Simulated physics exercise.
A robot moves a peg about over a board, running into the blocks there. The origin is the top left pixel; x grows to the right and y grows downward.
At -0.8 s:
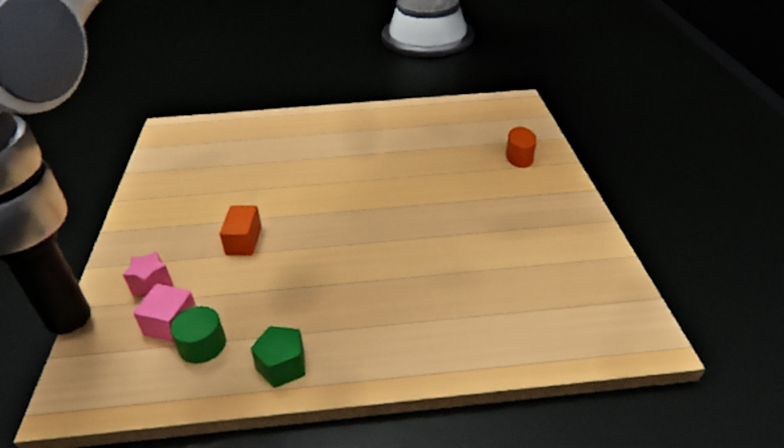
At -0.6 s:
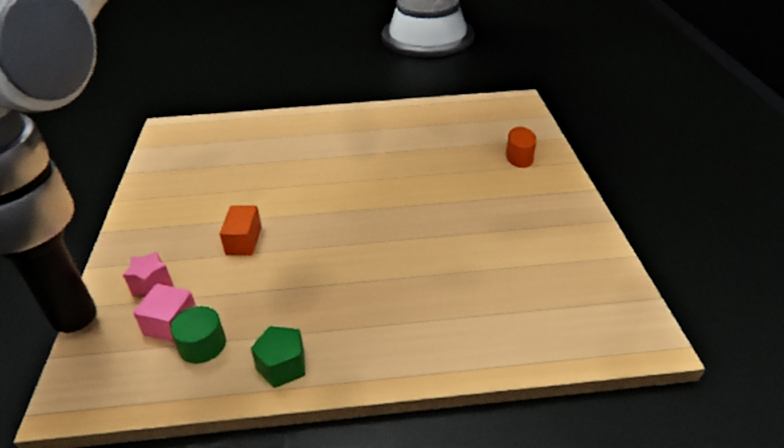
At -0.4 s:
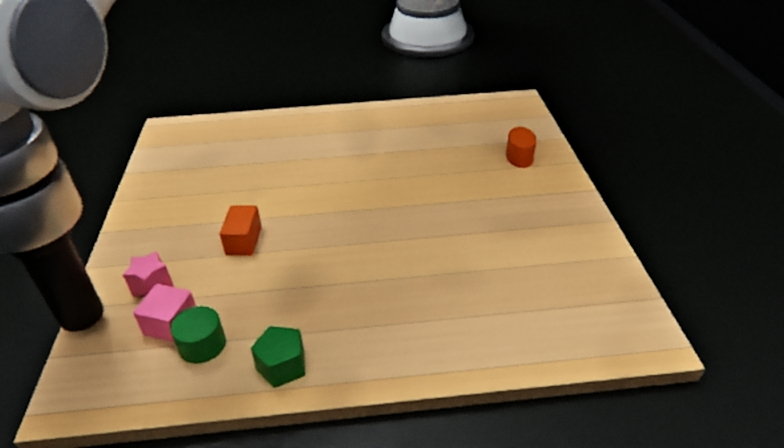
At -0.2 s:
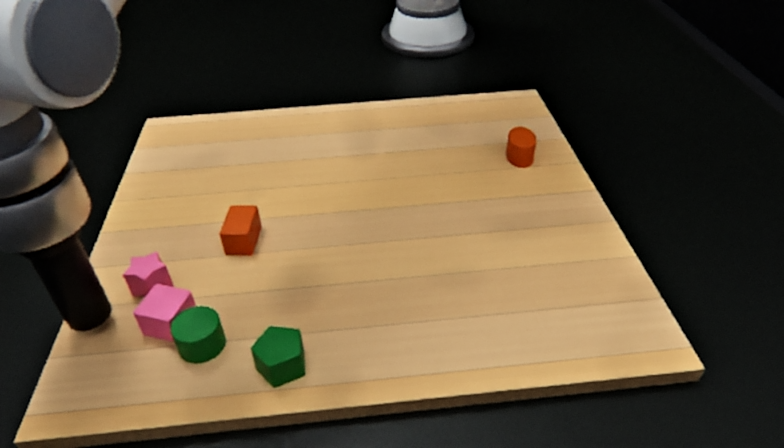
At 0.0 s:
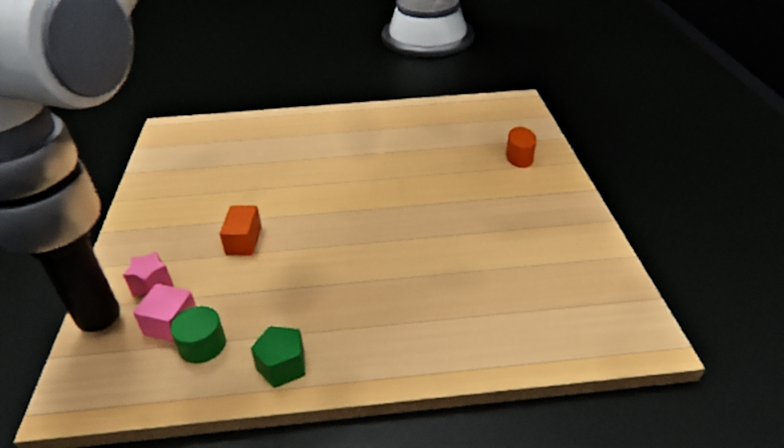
A robot arm holding a dark peg stands at the left edge of a pale wooden board on a black surface, seen from above at an angle. Pink star and square blocks, a green cylinder and a green pentagon sit near the lower left, with an orange block above them and an orange cylinder at upper right. The peg slides slowly rightward toward the pink blocks, while the blocks and camera stay still.
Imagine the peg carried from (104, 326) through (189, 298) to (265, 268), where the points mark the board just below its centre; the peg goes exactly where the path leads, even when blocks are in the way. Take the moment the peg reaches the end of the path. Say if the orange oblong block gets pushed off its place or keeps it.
It barely shifts, if at all.
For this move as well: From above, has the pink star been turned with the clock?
That would be a no.
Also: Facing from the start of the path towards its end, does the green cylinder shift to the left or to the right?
Answer: Right.
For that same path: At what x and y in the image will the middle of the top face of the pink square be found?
The point I'd pick in the picture is (198, 302).
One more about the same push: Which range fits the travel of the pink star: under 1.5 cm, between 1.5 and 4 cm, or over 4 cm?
It ends within 1.5 cm of its spot.
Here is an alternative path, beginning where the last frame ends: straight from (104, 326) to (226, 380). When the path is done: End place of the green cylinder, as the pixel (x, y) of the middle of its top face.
In the picture, it is at (244, 322).
On the path given first. One third of the way, peg (158, 299); pink star (152, 262), turned 35° anticlockwise; pink square (186, 302), turned 30° clockwise; green cylinder (205, 328).
Two thirds of the way, peg (213, 280); pink star (154, 261), turned 55° anticlockwise; pink square (198, 302), turned 45° clockwise; green cylinder (209, 332).
At the end, peg (263, 259); pink star (154, 261), turned 55° anticlockwise; pink square (198, 302), turned 45° clockwise; green cylinder (209, 332); orange oblong block not moved.
